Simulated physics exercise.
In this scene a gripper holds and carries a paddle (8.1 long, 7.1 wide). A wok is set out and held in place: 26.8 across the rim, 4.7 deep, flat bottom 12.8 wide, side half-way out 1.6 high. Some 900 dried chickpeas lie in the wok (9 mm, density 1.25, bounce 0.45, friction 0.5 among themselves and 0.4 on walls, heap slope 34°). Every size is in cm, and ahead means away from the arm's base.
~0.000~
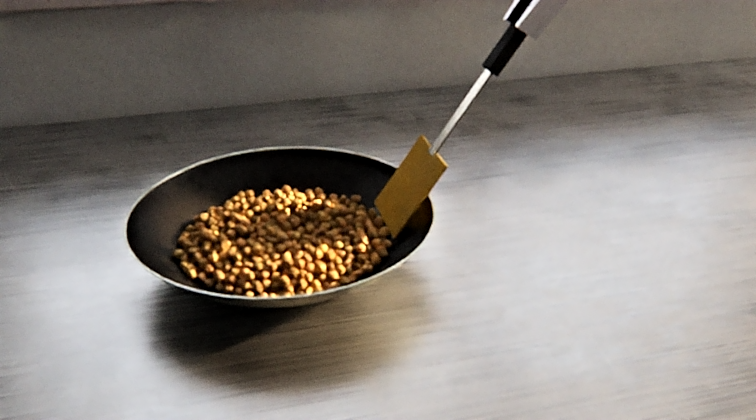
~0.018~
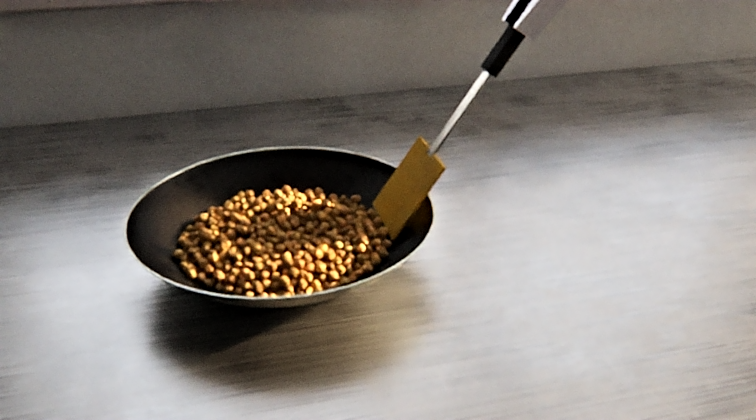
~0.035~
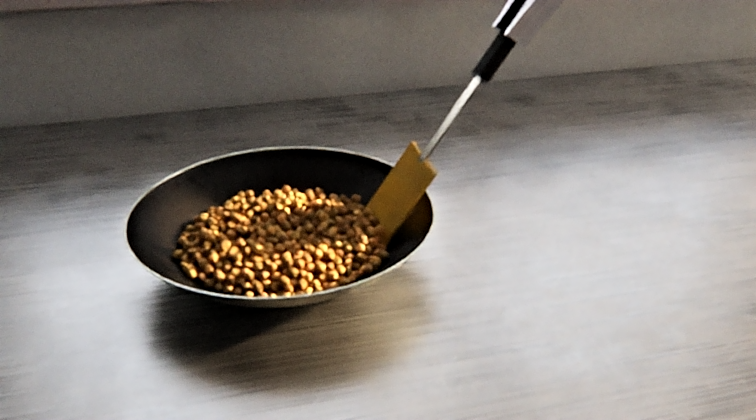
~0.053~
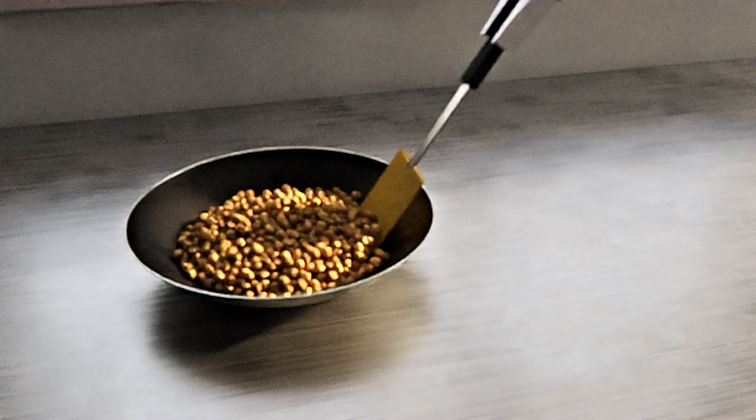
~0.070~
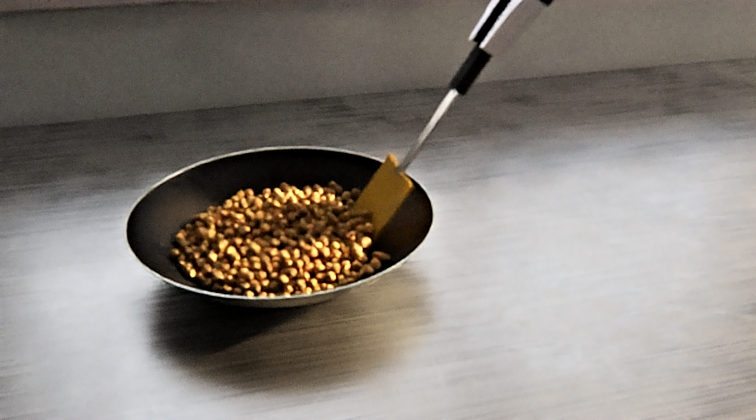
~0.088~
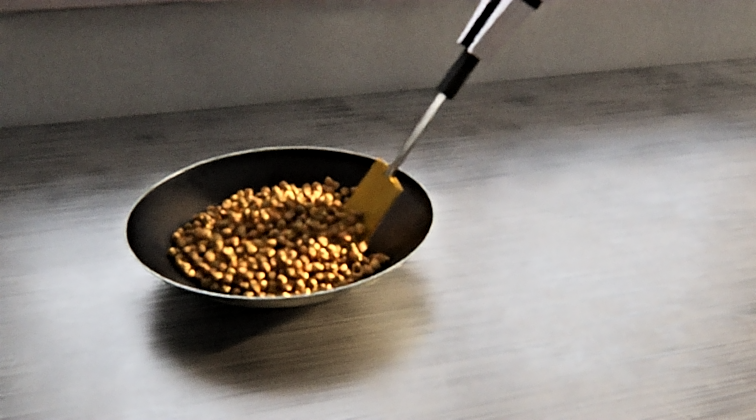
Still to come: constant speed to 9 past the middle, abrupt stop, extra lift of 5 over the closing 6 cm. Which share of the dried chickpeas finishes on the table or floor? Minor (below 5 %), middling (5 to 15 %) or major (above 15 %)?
Middling.
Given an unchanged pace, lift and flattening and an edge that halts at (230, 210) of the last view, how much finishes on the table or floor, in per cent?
Something close to 0 in a hundred.
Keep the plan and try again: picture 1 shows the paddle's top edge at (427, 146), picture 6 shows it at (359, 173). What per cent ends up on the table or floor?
25 %.
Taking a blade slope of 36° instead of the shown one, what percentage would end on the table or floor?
Estimate: Approx. 15 %.
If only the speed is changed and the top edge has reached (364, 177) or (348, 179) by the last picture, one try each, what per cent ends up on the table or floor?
25 % and 25 %.
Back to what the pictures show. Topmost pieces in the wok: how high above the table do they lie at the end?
5.5 cm.
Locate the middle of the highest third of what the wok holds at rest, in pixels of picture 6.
You'll find it at about (189, 238).
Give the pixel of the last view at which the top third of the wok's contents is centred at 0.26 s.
Centre: Approx. (192, 229) in the last view.
After 0.17 s, sloping 55°, highest piece 4 above the table; 900 in the wok.
After 0.26 s, sloping 55°, highest piece 6 above the table; 900 in the wok.
After 0.50 s, sloping 55°, highest piece 5 above the table; 827 in the wok, 71 on the table or floor, 2 on the blade or in flight.
After 1.55 s, sloping 55°, highest piece 5 above the table; 827 in the wok, 73 on the table or floor.
In the end, 827 in the wok, 73 on the table or floor. That is 8 % on the table or floor.
